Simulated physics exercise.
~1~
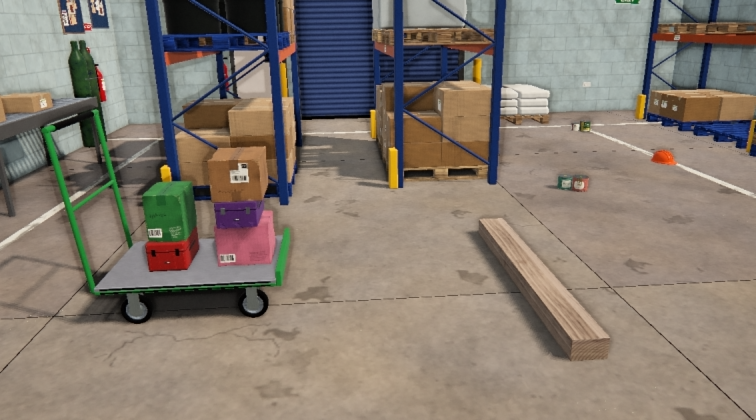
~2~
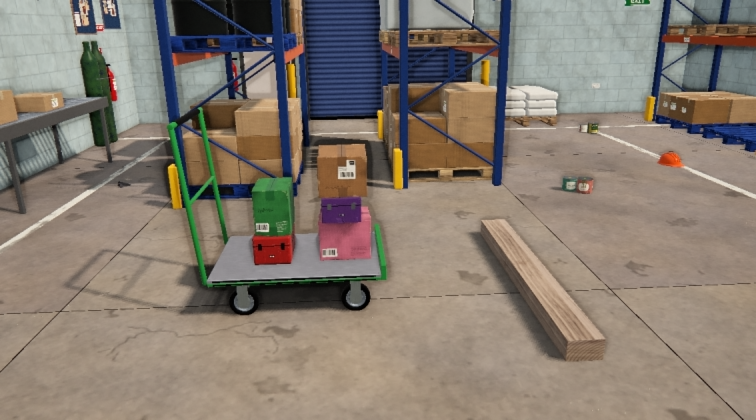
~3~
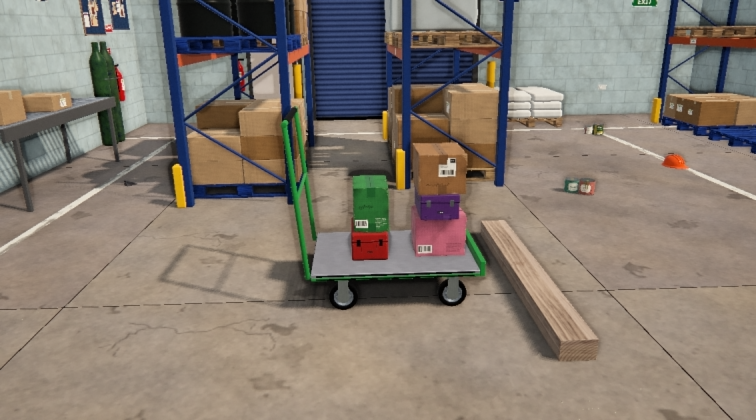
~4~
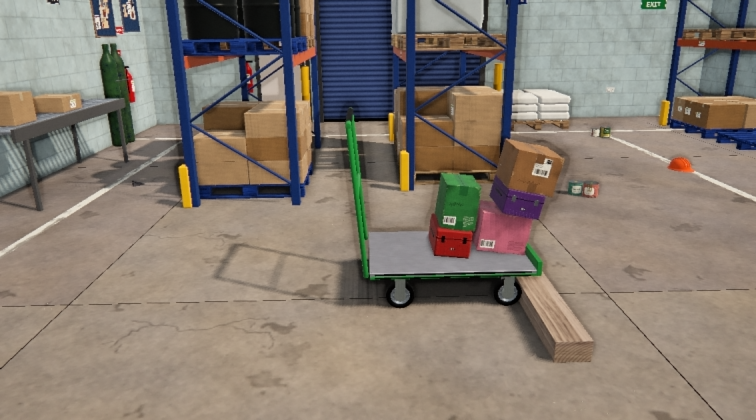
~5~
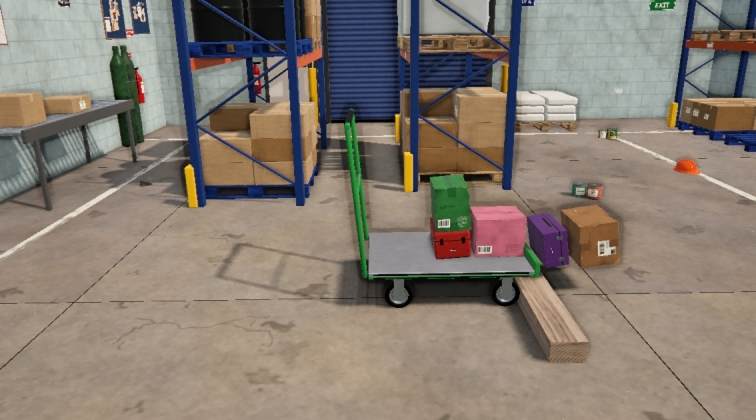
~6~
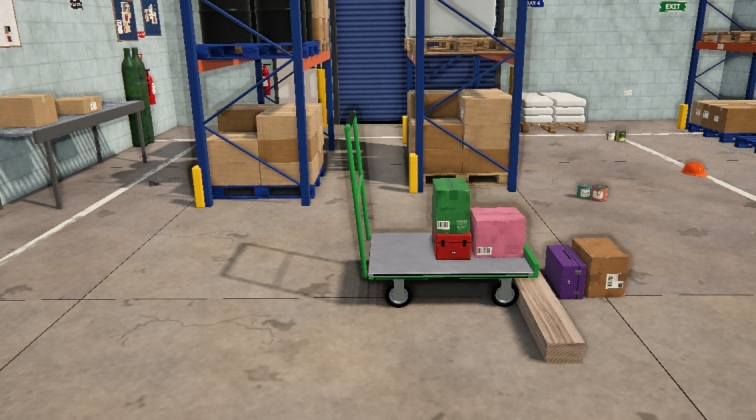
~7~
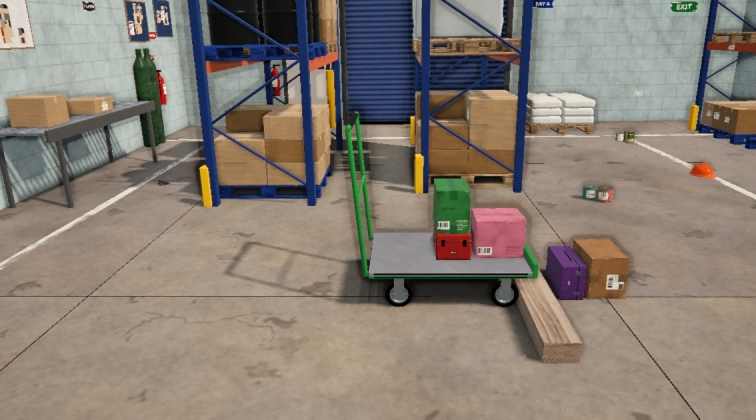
A loaded trolley rolls right, stops against a beam, and two items tumble onto the floor.
